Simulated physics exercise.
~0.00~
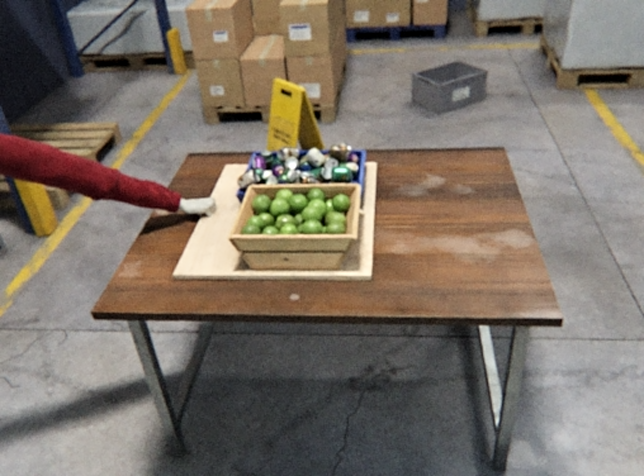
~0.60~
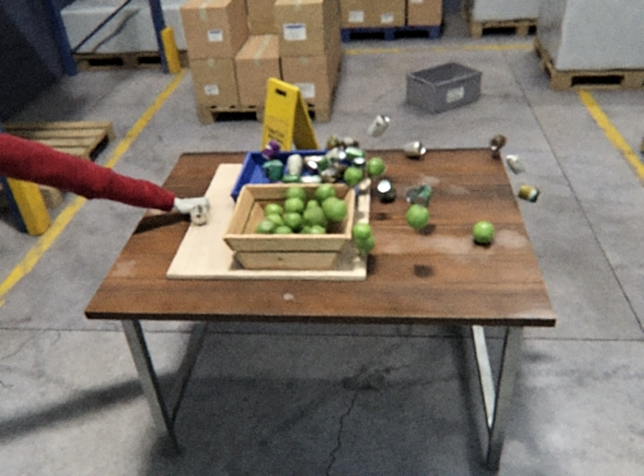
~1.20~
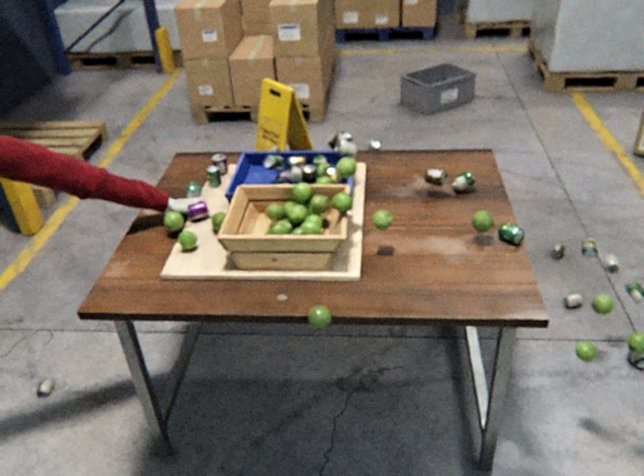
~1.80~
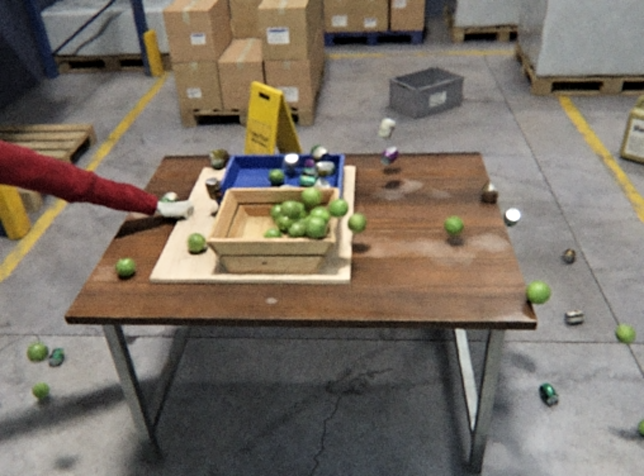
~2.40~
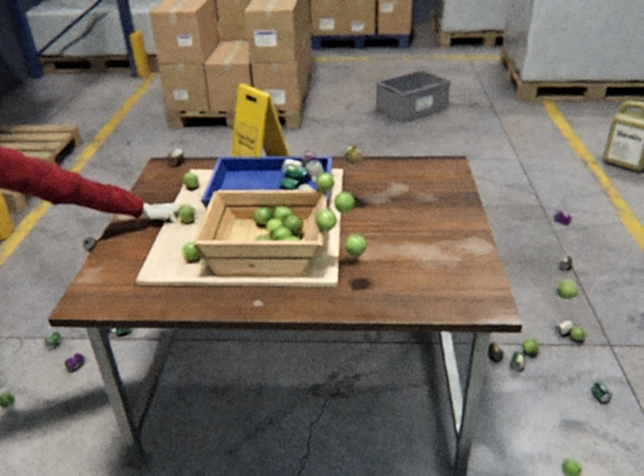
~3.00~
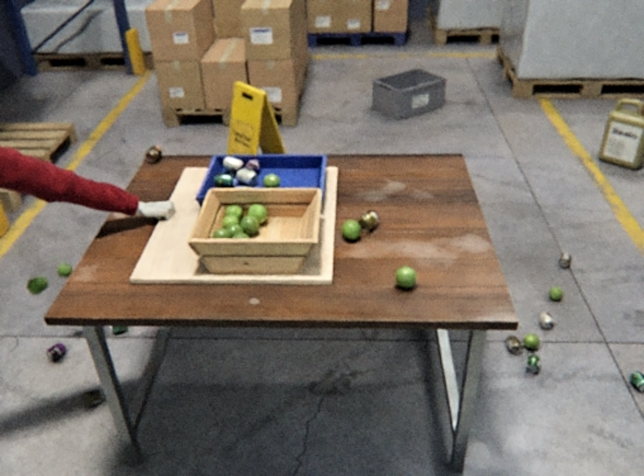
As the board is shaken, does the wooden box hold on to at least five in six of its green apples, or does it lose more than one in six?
The wooden box loses more than one in six of its green apples. Only a small group is left inside it at the end.
